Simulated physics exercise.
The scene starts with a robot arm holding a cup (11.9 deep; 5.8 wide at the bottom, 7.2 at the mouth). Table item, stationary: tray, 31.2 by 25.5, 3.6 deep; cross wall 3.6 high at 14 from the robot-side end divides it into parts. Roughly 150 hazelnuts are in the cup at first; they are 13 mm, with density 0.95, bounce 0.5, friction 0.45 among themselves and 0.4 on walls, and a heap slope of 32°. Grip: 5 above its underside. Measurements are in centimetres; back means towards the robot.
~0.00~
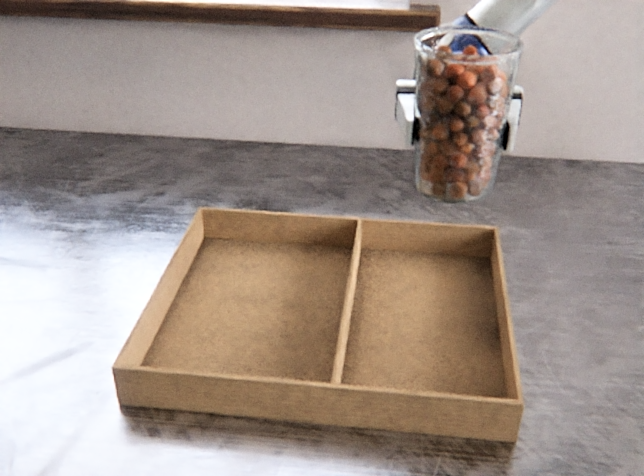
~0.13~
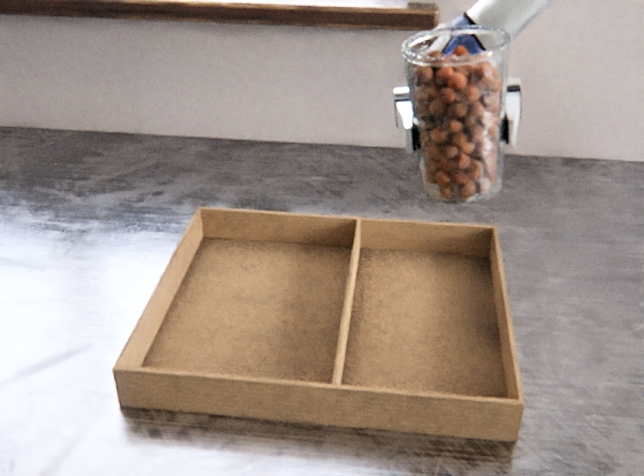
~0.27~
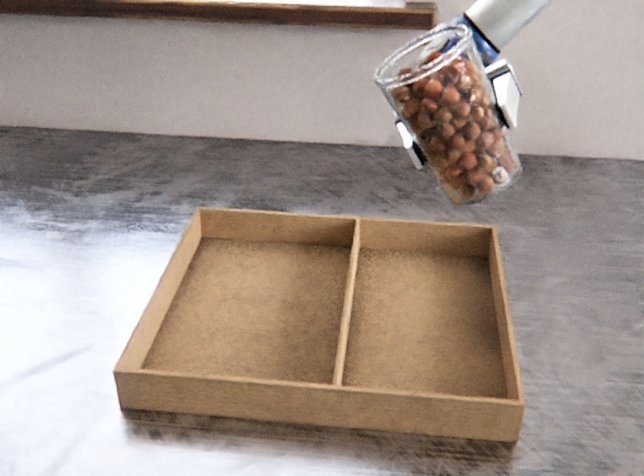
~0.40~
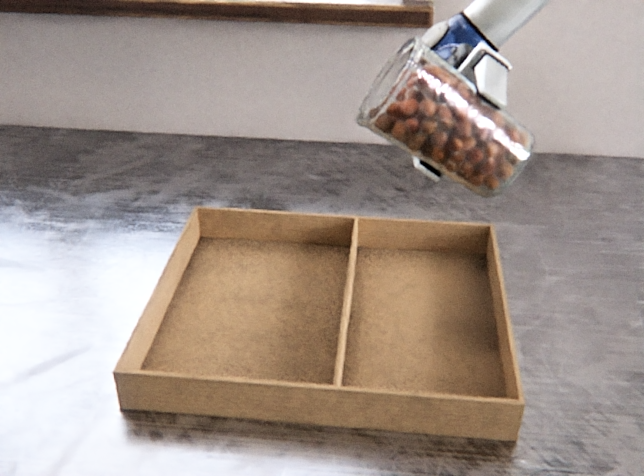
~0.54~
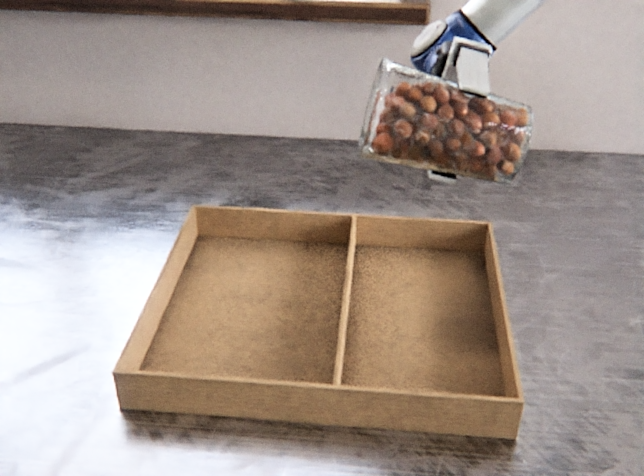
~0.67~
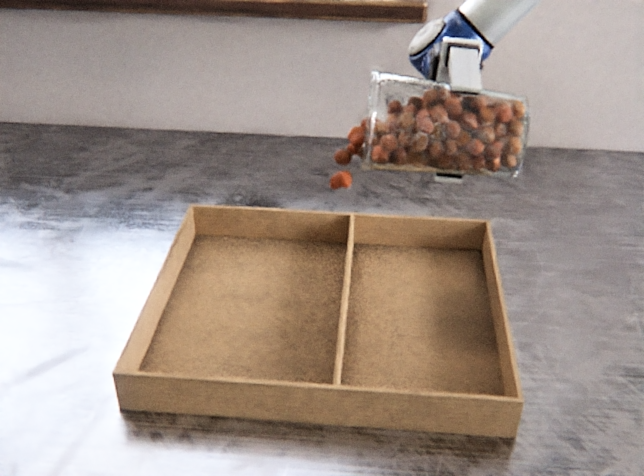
On a grey tabletop behind a divided, empty wooden tray, a robot arm holds a clear cup full of hazelnuts and tilts it leftward until it lies nearly horizontal, and a few nuts drop from its mouth.
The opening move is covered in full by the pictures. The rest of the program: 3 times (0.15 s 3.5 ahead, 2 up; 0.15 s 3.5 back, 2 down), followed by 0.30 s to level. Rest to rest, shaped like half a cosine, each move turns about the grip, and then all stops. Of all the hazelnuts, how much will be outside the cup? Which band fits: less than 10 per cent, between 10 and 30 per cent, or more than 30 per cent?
It falls above 30 per cent.
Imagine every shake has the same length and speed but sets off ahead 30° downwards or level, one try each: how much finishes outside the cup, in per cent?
Roughly 55 per cent, then 75 per cent.
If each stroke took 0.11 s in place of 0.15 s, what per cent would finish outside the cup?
In that case some 90 per cent.
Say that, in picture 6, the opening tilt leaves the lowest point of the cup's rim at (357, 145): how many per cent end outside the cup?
55 %.
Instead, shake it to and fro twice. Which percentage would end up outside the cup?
Roughly 65 in a hundred.
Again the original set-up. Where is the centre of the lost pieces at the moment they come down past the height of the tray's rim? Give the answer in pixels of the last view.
Estimated centre around (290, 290) in pixels.
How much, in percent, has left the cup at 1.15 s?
I'd say some 45 percent.
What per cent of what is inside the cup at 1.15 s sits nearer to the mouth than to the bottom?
Roughly 65 %.
By 1.15 s, tilted 86° forward, highest piece 22 above the table; 86 in the cup, 59 in the far-side part, 1 in the robot-side part, 1 on the table or floor, 4 in flight or on a rim.
By 1.63 s, tilted 78° forward, highest piece 20 above the table; 104 in the far-side part, 34 in the cup, 4 in the robot-side part, 2 on the table or floor, 7 in flight or on a rim.
By 2.07 s, level, highest piece 19 above the table; 112 in the far-side part, 32 in the cup, 4 in the robot-side part, 3 on the table or floor.
By 3.12 s, level, highest piece 18 above the table; 112 in the far-side part, 32 in the cup, 4 in the robot-side part, 3 on the table or floor.
Final count, 112 in the far-side part, 32 in the cup, 4 in the robot-side part, 3 on the table or floor. That is 79 % outside the cup.
